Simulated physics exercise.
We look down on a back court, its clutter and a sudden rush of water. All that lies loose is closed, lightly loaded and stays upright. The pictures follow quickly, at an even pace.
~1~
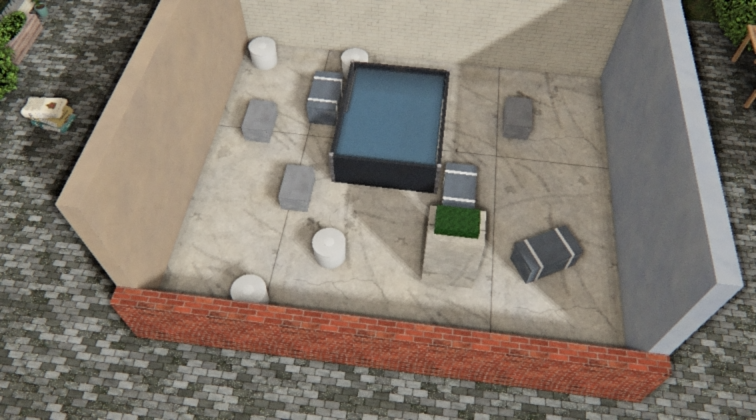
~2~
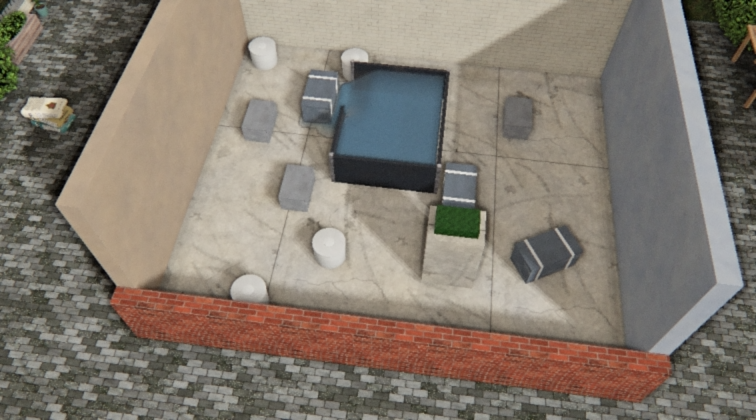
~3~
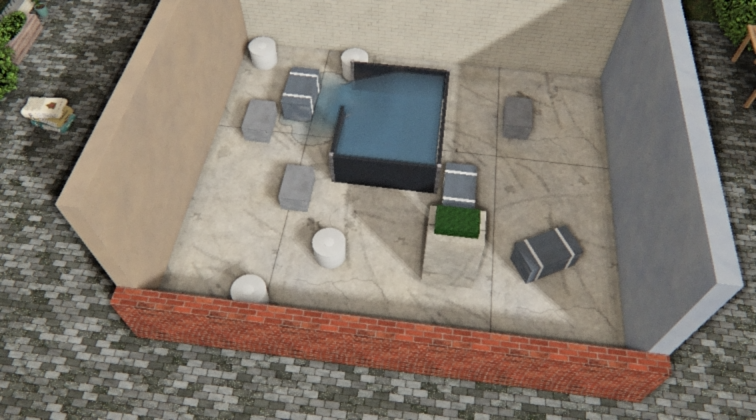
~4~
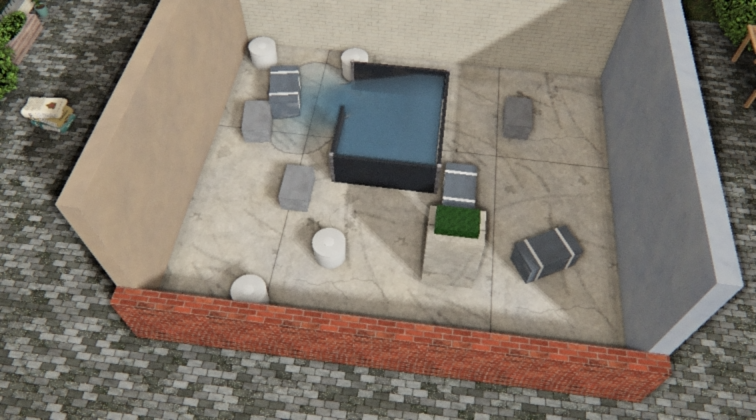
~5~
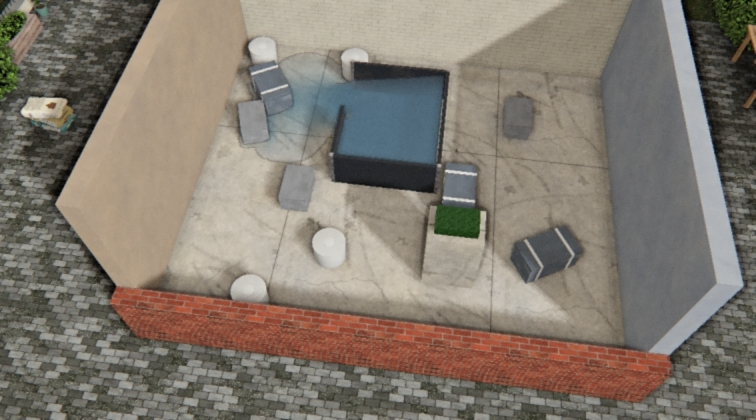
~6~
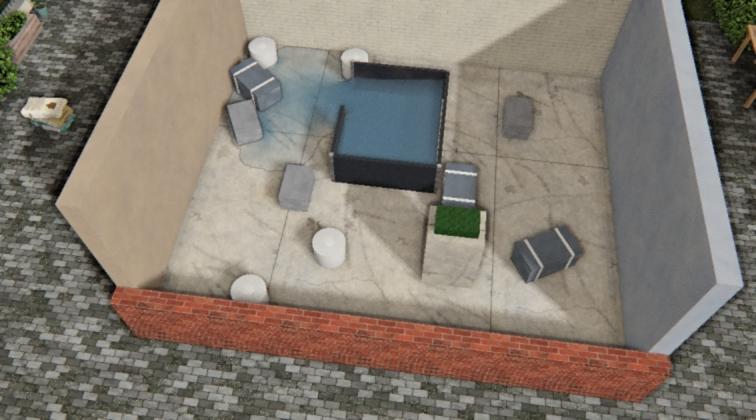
In a walled back court scattered with grey blocks and pale cylinders, a dark-sided tank of blue water stands near the back wall. Its left side opens and water spreads leftward across the paving, pushing a strapped grey trunk along, then a plain grey block beside it shifts slightly left.
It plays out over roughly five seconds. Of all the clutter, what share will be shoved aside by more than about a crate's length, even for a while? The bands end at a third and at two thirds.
That comes to from one to two thirds.
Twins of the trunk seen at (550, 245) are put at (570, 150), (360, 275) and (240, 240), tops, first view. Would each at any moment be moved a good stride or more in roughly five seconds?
In turn: Less than that, no, moved that far.
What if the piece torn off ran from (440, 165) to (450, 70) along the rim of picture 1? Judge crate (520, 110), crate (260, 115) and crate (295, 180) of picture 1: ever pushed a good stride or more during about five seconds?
In turn: Yes, no, no.
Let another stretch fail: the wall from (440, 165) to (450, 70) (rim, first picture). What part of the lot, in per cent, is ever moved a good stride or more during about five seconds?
Near 30 in a hundred.
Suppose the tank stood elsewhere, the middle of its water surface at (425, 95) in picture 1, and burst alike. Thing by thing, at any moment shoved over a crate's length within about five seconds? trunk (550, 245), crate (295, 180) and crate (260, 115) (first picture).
In that order: Not that far, that far or more, swept aside.
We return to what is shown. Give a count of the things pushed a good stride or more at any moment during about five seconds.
That makes 5.
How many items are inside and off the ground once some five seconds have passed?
I count 2.
A moment on, 2 of 10 are well off their spots; 1 afloat.
Next, 2 of 10 are well off their spots; 2 afloat.
Later, 3 of 10 are well off their spots; 2 afloat.
In the end, 5 of 10 are well off their spots, and 5 have been at some point; 2 afloat.
